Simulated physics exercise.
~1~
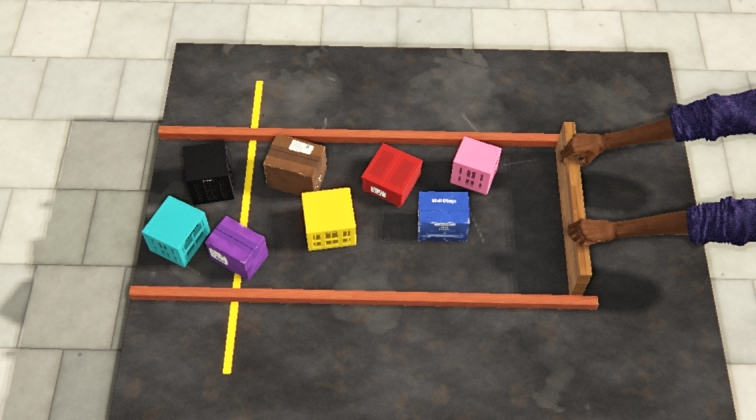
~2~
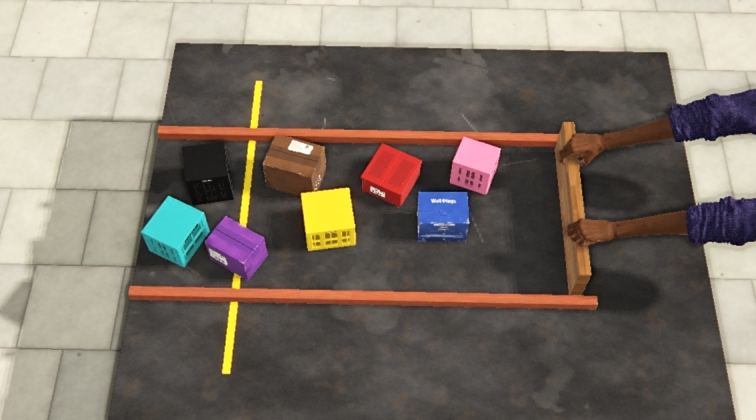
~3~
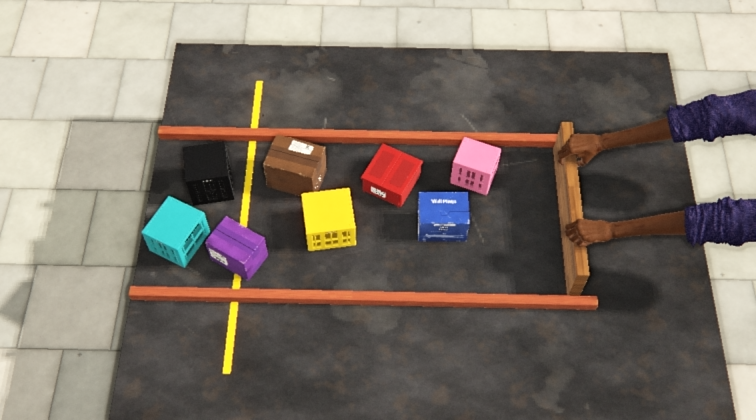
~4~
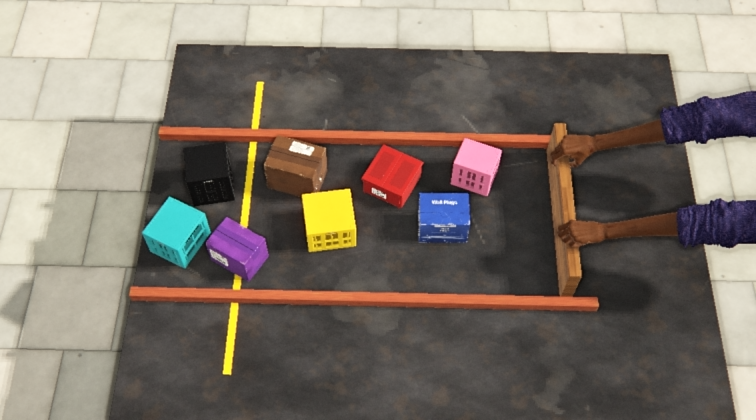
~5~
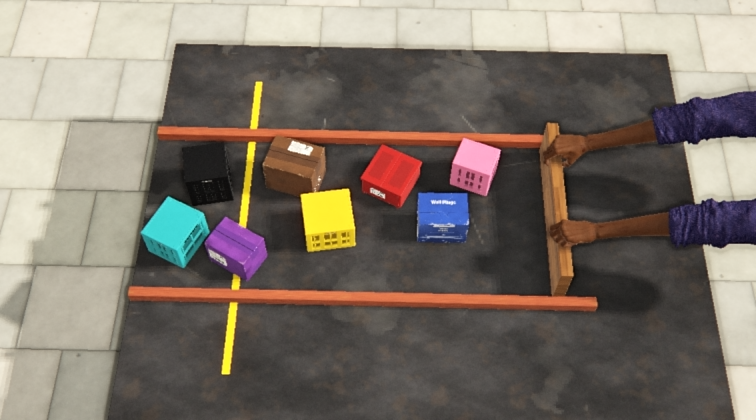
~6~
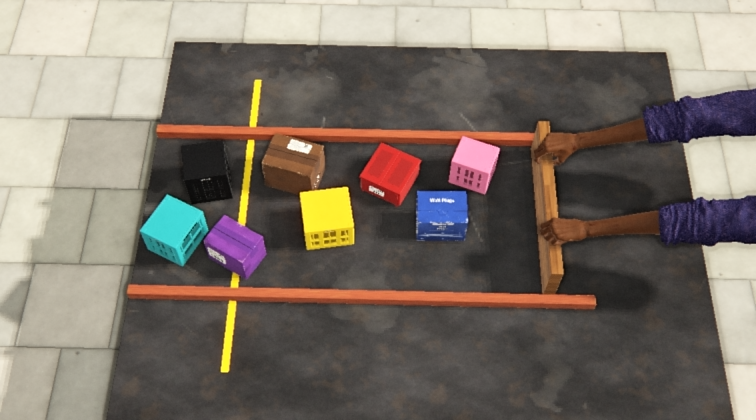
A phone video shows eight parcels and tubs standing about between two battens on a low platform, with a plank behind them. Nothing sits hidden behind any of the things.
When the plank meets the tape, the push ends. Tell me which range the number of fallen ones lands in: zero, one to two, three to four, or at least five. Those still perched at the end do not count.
The range is three to four.
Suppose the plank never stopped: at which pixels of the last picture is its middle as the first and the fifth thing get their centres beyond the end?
Its centre point is roughly (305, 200) and later (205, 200).
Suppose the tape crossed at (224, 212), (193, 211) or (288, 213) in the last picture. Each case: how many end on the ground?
In that order 3, 5 and 1.
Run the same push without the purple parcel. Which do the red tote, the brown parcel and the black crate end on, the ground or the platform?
Here's how it goes: The red tote is still up there, the brown parcel ends up down, and the black crate ends up down.
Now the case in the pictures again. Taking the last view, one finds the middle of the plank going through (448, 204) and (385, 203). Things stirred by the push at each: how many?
Respectively 3 and 5.
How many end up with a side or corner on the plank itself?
The answer is 3.
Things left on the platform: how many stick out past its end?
I count 0 overhanging.
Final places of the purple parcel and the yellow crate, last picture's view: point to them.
Final centres, first then second: (210, 258), (167, 213).
Soon after, none off yet; turquoise crate at rest near (175, 231); black crate at rest near (207, 172); purple parcel at rest near (235, 247).
Then, none off yet; turquoise crate moved a little near (169, 232); black crate moved about its own width near (143, 169); purple parcel moved a little near (225, 255).
By the end, the number that fall off is three or four; fallen, brown parcel, black crate and turquoise crate.
